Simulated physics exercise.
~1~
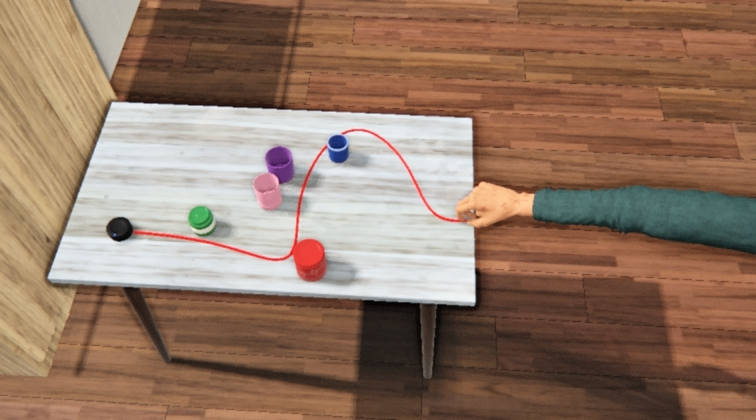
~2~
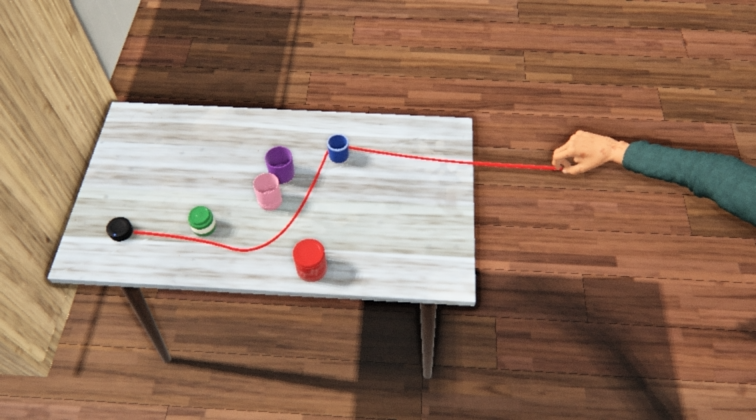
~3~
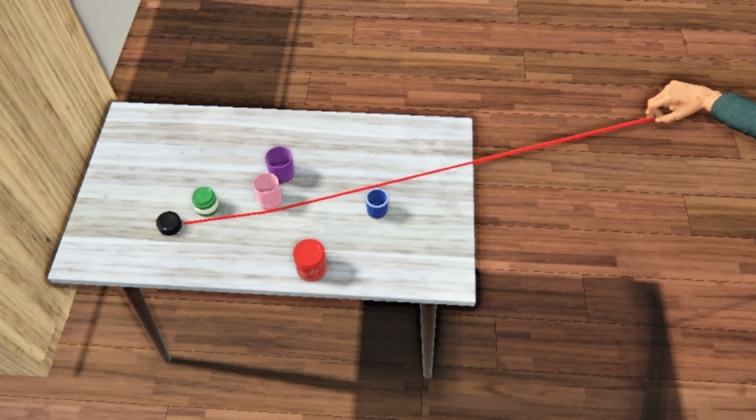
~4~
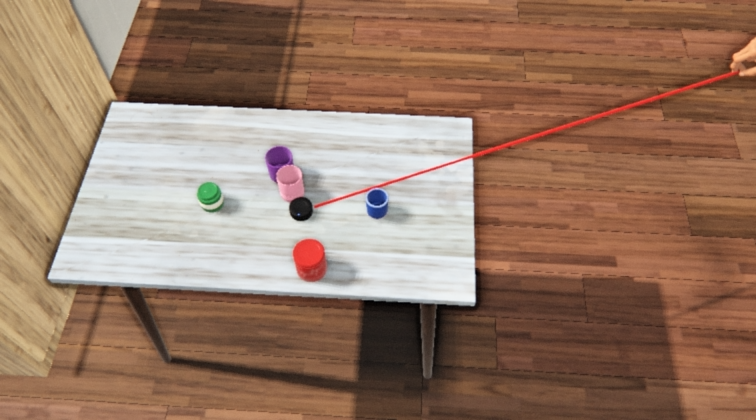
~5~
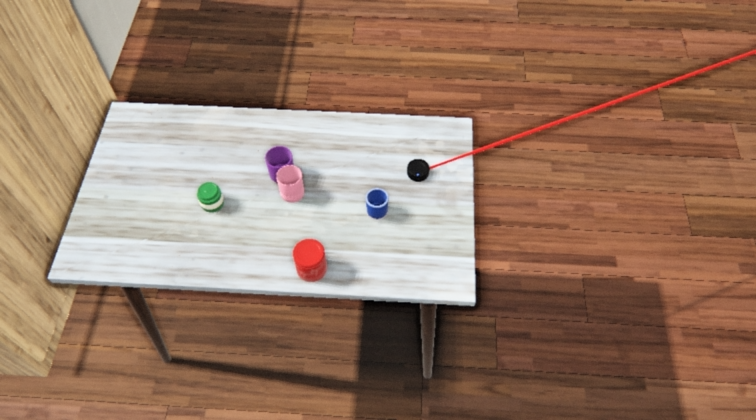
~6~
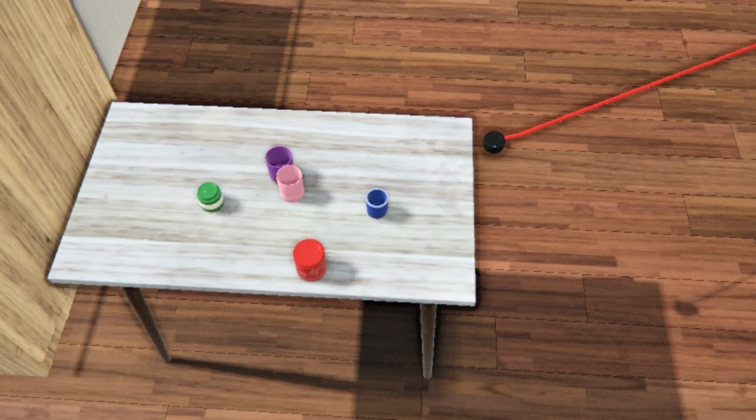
The clip opens on a black puck-like pad on a pale wooden table, its red cord winding among green, pink, purple, blue and red containers to a hand at the right edge. The hand pulls the cord right, and its curves tighten against the blue mug. As the line straightens, the blue mug shifts down and right, while the pad slides right and the green jar is nudged upward. The pad then passes the pink cup, which shifts slightly right. It continues past the blue mug and leaves the table's right edge, trailing the cord, with every container still upright on top.
